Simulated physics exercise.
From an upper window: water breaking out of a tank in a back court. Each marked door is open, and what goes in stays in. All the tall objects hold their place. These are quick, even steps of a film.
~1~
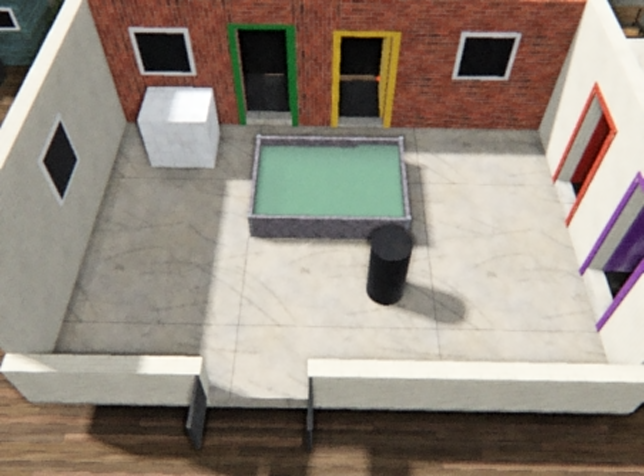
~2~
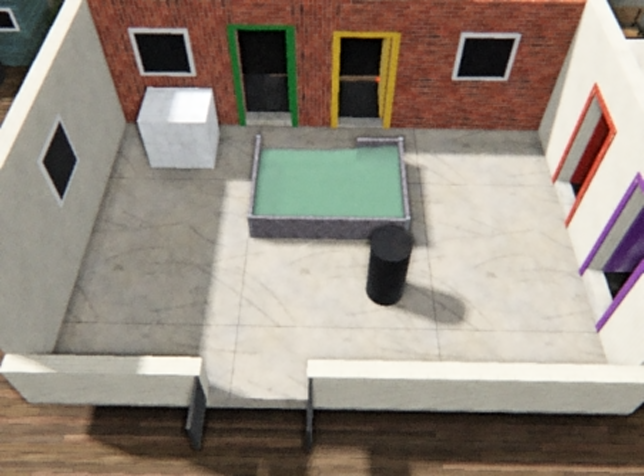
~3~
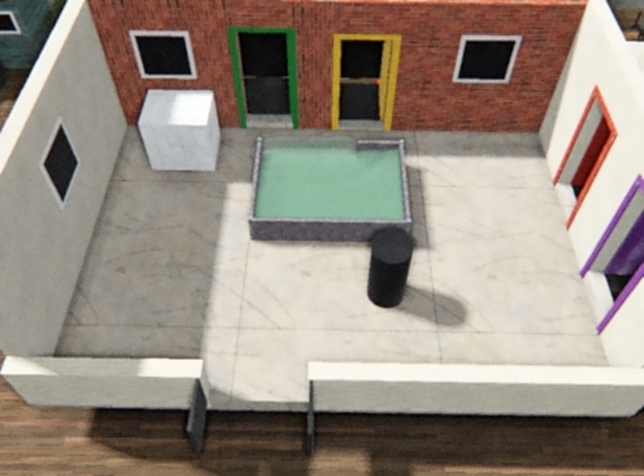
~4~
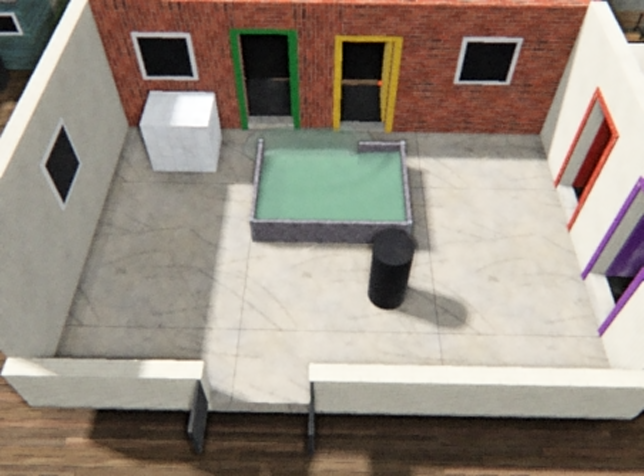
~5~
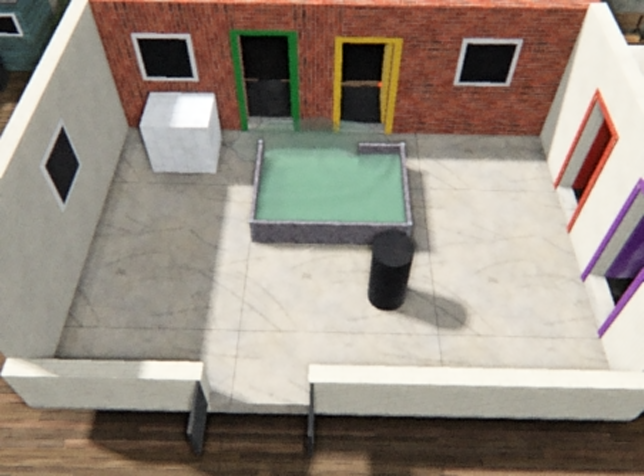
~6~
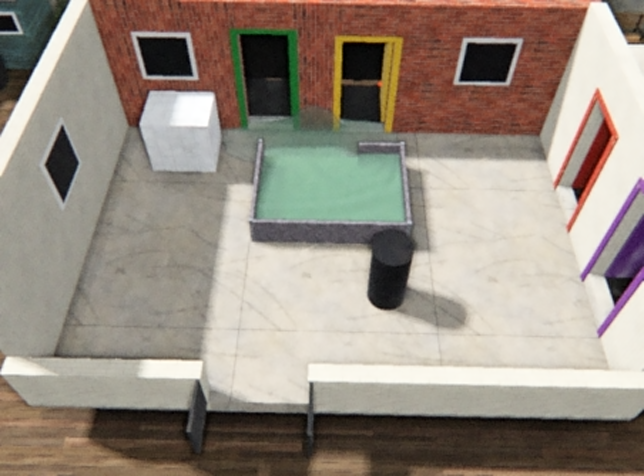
Green water pouring out through a gap in the far side of a low-walled tank in a courtyard, spreading behind it.
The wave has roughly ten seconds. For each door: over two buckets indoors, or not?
One by one: The purple door stays under that; the green door takes more than that; the red door stays under that; the yellow door takes more than that.
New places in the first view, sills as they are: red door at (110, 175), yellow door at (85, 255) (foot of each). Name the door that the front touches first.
That is the one in green.
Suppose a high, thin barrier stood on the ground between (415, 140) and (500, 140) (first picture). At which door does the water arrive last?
I say the purple-painted one.
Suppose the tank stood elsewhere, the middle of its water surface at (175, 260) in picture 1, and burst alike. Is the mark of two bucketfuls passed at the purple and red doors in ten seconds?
One by one: Purple is under, red takes less.
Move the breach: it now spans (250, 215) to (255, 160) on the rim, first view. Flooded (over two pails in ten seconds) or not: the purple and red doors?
The purple door lets less in; the red door stays under.
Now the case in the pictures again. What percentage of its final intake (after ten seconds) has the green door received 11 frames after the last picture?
Near 65 in a hundred.
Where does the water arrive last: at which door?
The one in purple.
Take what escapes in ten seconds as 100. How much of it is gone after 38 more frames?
I make it 80 per cent.
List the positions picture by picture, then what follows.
The first picture shows still water in the water tank at (329, 179).
In the second picture, water pours out on the water tank's far side and has run to a hidden place.
In the third picture, water pours out on the water tank's far side and has run to (257, 146).
In the fourth picture, water pours out on the water tank's far side and has run to (253, 139).
In the fifth picture, the front is at (245, 131), out from the gap on the water tank's far side.
In the sixth picture, water pours out on the water tank's far side and has run to (394, 134).
A moment on, water covers 10 % of the floor; the purple door not reached, the green door over two buckets in, the red door not reached, the yellow door over two buckets in.
Next, water covers 15 % of the floor; the purple door not reached, the green door far over two buckets in, the red door not reached, the yellow door far over two buckets in.
Then, water covers 35 % of the floor; the purple door not reached, the green door far over two buckets in, the red door wet at the sill, nothing in, the yellow door far over two buckets in.
Later, water covers 60 % of the floor; the purple door wet at the sill, nothing in, the green door far over two buckets in, the red door wet at the sill, nothing in, the yellow door far over two buckets in.
In the end, water covers 85 % of the floor; the purple door wet at the sill, nothing in, the green door far over two buckets in, the red door wet at the sill, nothing in, the yellow door far over two buckets in.
